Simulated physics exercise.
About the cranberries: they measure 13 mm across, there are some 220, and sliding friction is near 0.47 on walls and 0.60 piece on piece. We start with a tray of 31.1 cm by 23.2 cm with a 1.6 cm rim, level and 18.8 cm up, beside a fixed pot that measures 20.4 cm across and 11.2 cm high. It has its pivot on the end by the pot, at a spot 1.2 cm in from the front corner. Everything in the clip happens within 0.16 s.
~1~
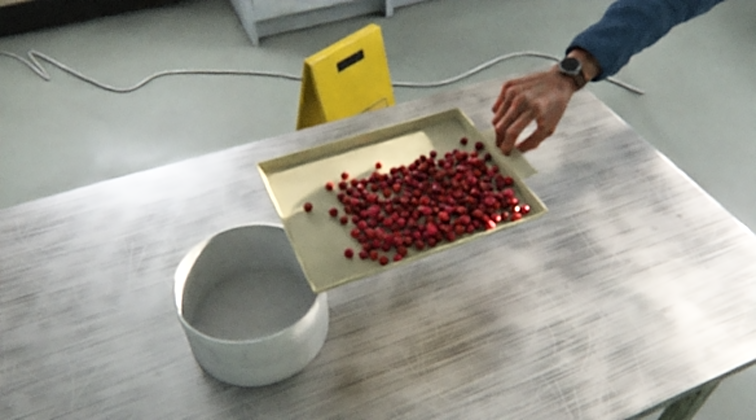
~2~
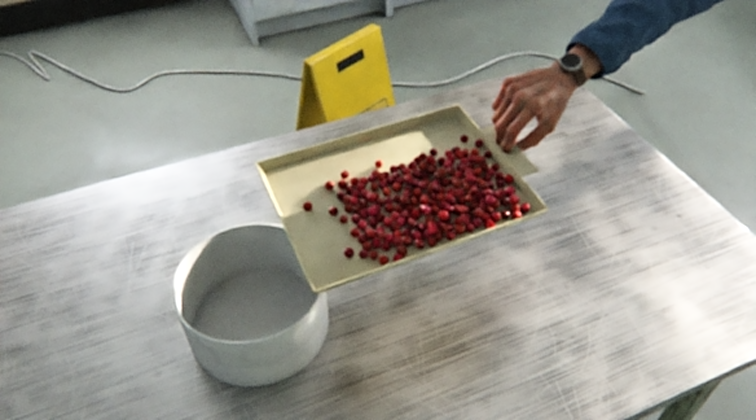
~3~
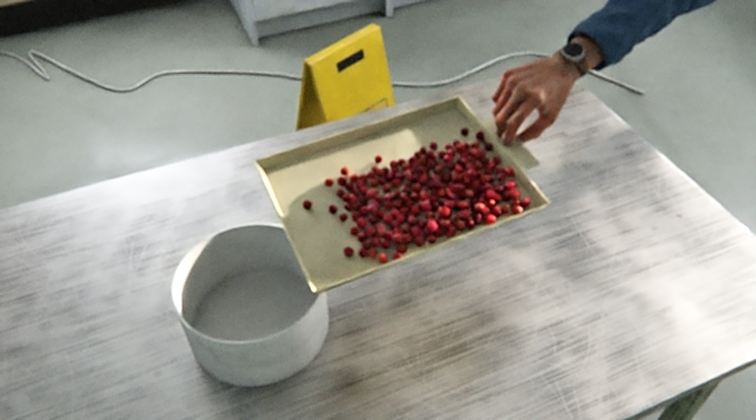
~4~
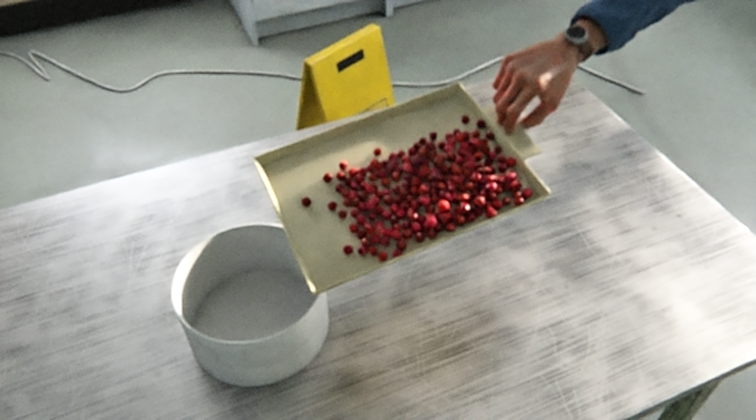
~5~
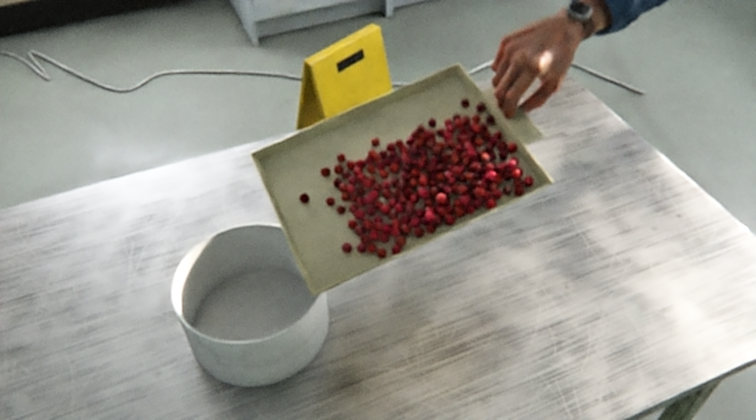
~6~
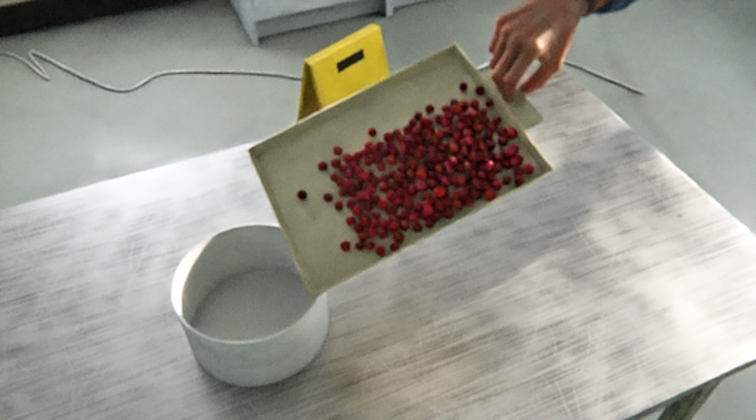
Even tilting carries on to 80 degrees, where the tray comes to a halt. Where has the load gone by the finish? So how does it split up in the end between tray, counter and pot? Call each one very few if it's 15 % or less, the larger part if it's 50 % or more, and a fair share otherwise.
I'd say tray very few, counter the larger part, pot very few.
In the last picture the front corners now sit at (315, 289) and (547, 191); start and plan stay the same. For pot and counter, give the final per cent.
Pot: 0, counter: 100.
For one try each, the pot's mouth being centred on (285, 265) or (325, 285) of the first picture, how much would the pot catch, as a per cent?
The shares would be near 0 and 5 per cent respectively.
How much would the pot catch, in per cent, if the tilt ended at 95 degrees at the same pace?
Roughly 5 percent.
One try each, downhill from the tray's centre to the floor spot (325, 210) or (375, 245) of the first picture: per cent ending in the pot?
Near 90 and 0 percent, in that order.
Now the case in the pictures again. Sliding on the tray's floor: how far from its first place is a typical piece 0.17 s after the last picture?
It has moved some 1 cm from its start.
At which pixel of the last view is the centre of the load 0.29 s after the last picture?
The load's centre is near (337, 208) at that time.
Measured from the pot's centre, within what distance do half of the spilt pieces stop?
Distance: Around 24 cm.
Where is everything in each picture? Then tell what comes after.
In the first frame, tray tilt 0 degrees, front corners at (316, 286) and (542, 209); middle of the pieces at (425, 199); pot at (249, 278).
In the second frame, tray tilt 1 degrees, front corners at (316, 286) and (542, 207); middle of the pieces at (425, 198).
In the third frame, tray tilt 3 degrees, front corners at (316, 286) and (543, 201), lowest corner left front; middle of the pieces at (425, 194).
In the fourth frame, tray tilt 7 degrees, front corners at (315, 287) and (545, 192), lowest corner left front; middle of the pieces at (425, 187).
In the fifth frame, tray tilt 13 degrees, front corners at (314, 288) and (547, 180), lowest corner left front; middle of the pieces at (424, 178).
In the sixth frame, tray tilt 19 degrees, front corners at (314, 290) and (547, 168), lowest corner left front; middle of the pieces at (421, 170); pot at (249, 278).
Then, 0.17 s after the last picture, tilt 51 degrees; the tray holds 100 %, the pot 0 %.
Then, 0.29 s after the last picture, tilt 73 degrees; the tray holds 100 %, the pot 0 %.
Then, 0.53 s after the last picture, tilt 80 degrees; the tray holds 5 %, the pot 5 %.
In the end, tray 0 %, counter 95 %, pot 5 %.
